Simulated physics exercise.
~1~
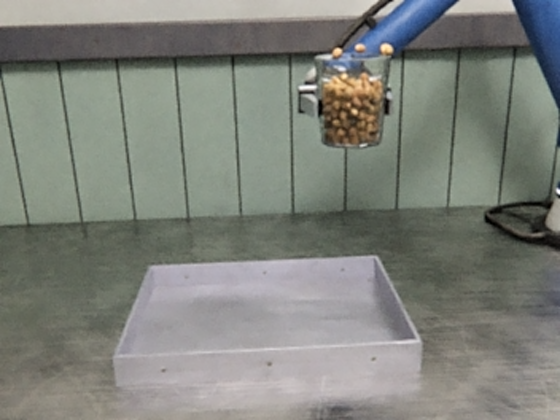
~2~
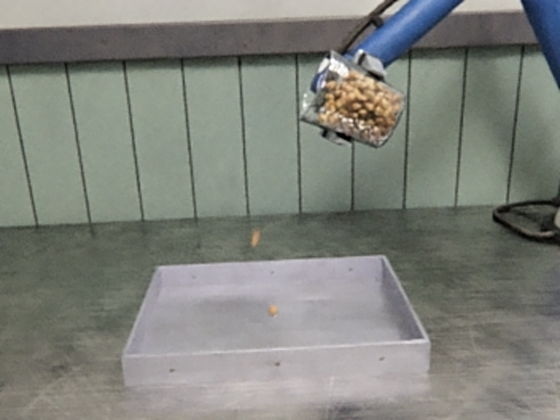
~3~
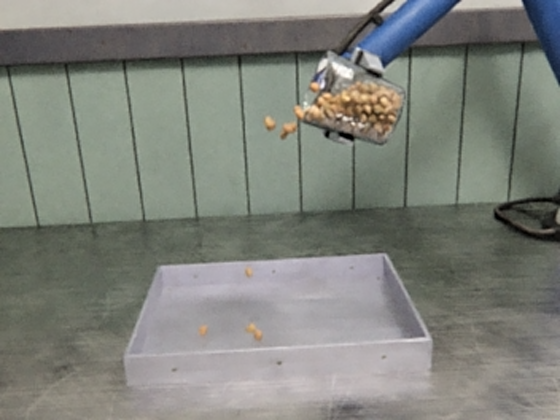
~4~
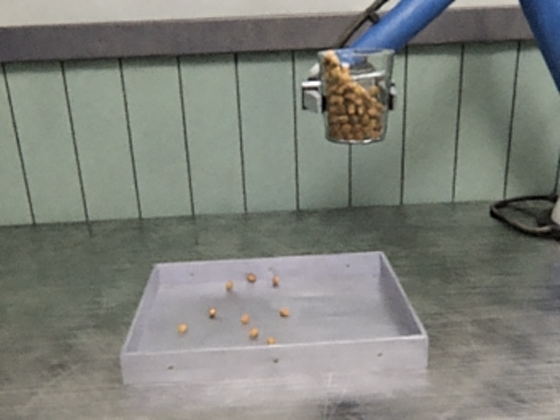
At the start, a blue robot arm holds a clear tumbler full of tan dried beans upright above a shallow, pale grey tray on a table. The arm tips the tumbler over towards the left, and the first beans drop into the tray. With the tumbler still on its side, more beans slide to its mouth and a few tumble out over the rim. The arm then turns the tumbler upright again. At the end, a small scattering of beans lies in the tray, while most remain in the tumbler, heaped towards one side.
